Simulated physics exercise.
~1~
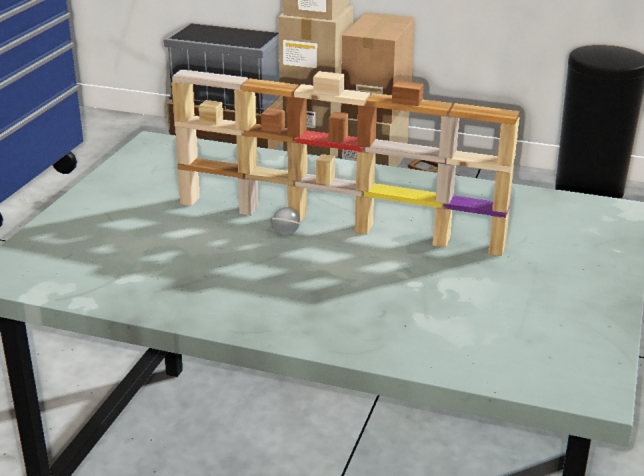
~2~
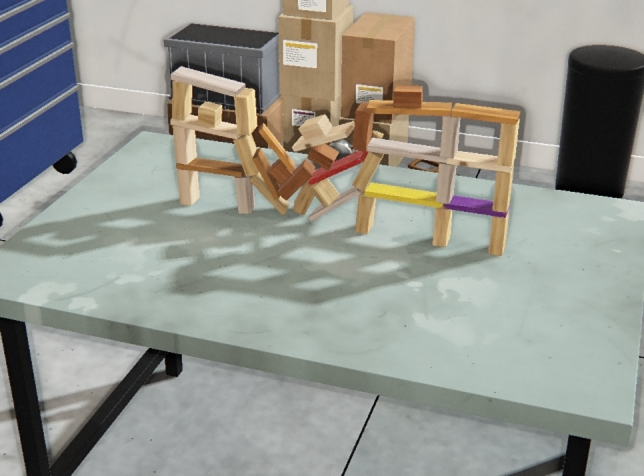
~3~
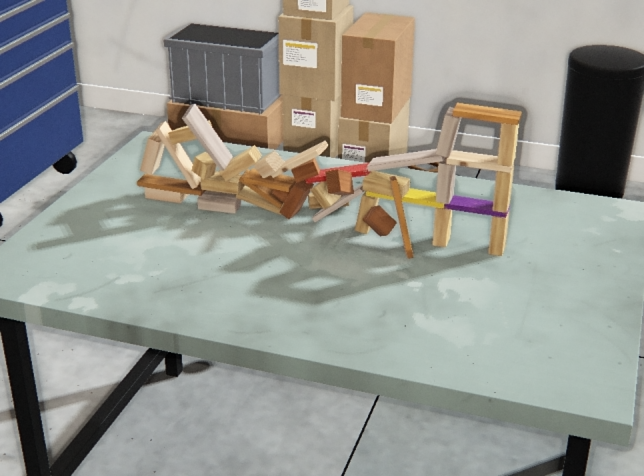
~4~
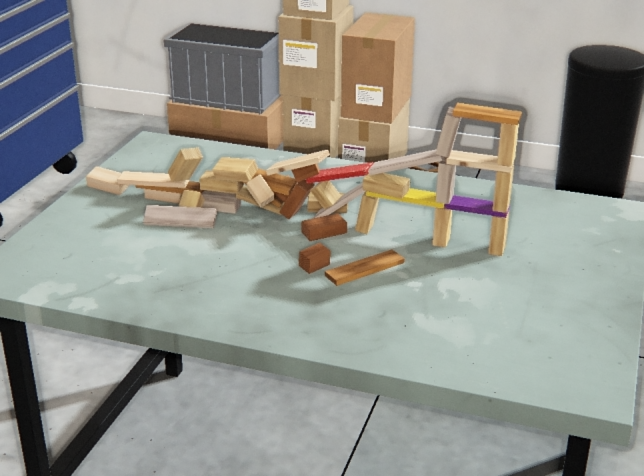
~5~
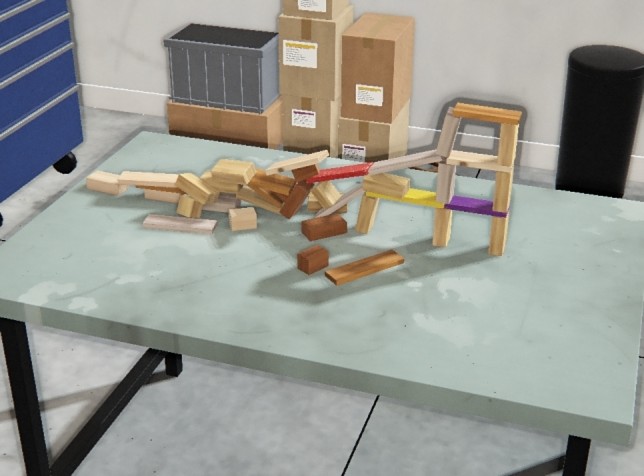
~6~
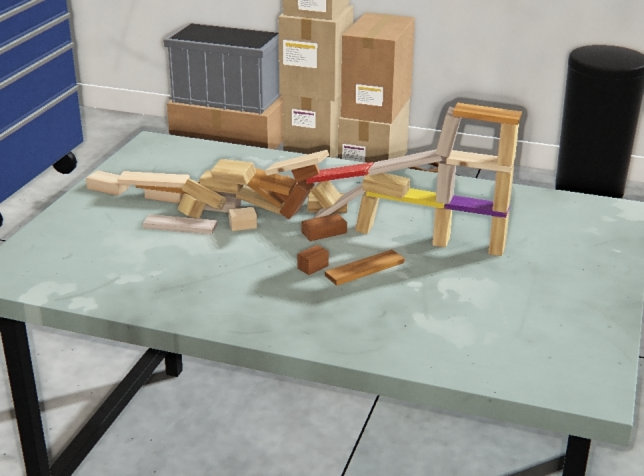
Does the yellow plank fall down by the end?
No, the yellow plank stays up, still held on its posts beside the purple plank at the right.
On a pale green tabletop, a steel ball striking a wooden block structure, the left and middle collapsing while the right end stays standing.
